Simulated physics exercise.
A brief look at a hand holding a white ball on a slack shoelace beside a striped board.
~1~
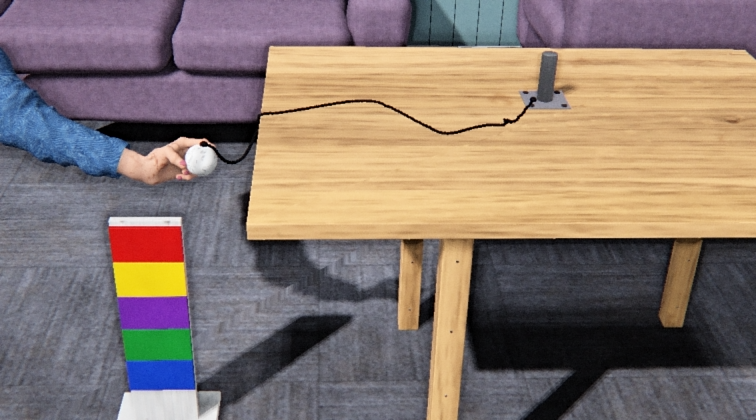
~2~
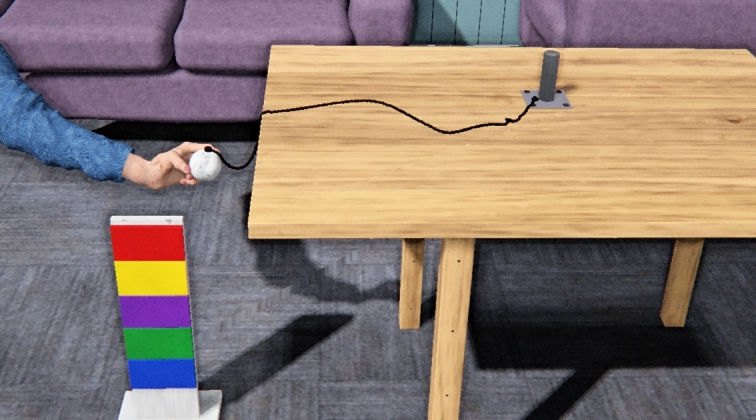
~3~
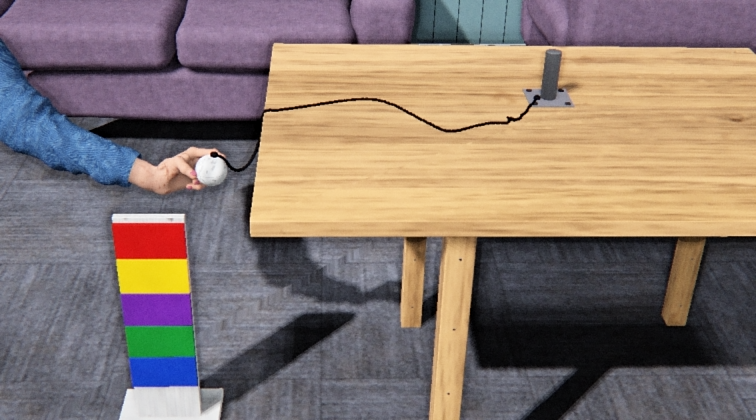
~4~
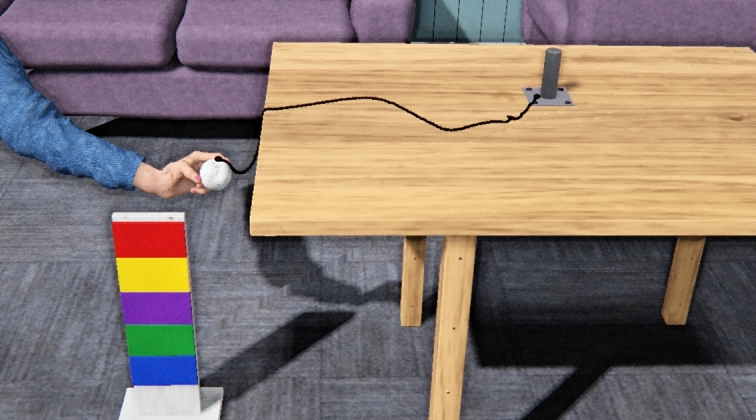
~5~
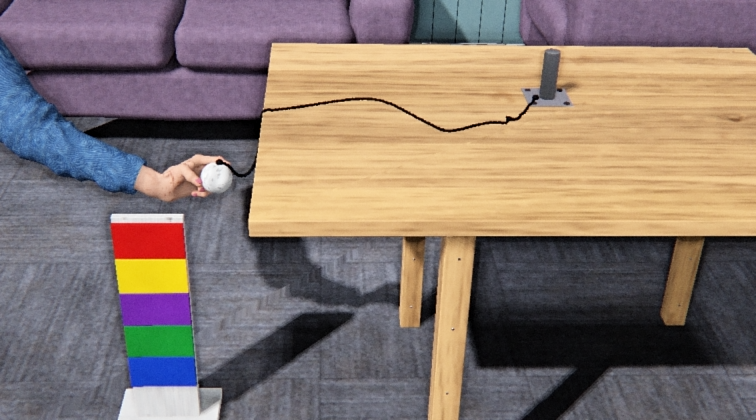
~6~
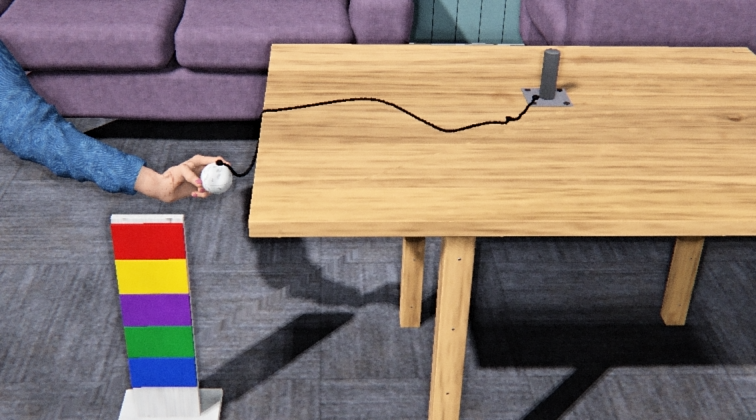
At the start, a hand at the left holds a white ball tied to a slack black cord that runs across a wooden table to a metal post, above a striped board. The hand lowers the ball slightly and shifts it a little right, then keeps it nearly still.
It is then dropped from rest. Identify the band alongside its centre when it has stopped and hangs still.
Its centre is alongside the purple band.
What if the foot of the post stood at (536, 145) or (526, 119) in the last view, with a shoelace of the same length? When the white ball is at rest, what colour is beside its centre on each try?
In that order: Green; green.
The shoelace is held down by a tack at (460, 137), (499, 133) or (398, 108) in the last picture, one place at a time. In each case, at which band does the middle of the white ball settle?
Yellow; yellow; red.
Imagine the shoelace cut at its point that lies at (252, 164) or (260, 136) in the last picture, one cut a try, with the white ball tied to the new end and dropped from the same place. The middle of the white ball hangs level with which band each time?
Yellow; red.
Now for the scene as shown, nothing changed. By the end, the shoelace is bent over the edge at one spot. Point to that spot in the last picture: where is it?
That spot lies near (346, 100).
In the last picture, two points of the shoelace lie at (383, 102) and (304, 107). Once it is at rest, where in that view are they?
First one close to (297, 118), second close to (262, 169).
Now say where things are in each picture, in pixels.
In the first frame, white ball (201, 160); red (146, 246); yellow (150, 280); purple (154, 314); green (158, 346); blue (161, 377).
In the second frame, white ball (205, 165); shoelace through (523, 114) (475, 127) (405, 113) (334, 104) (261, 126).
In the third frame, white ball (211, 170).
In the fourth frame, white ball (216, 175); shoelace through (525, 112) (477, 125) (406, 111) (335, 101) (263, 123).
In the fifth frame, white ball (217, 178).
In the sixth frame, white ball (217, 178); shoelace through (524, 113) (476, 126) (405, 112) (334, 102) (262, 124).
Soon after, ball near (297, 298); level with purple.
Then, ball near (251, 305); level with purple.
At rest, ball near (266, 306); level with purple. The purple one.
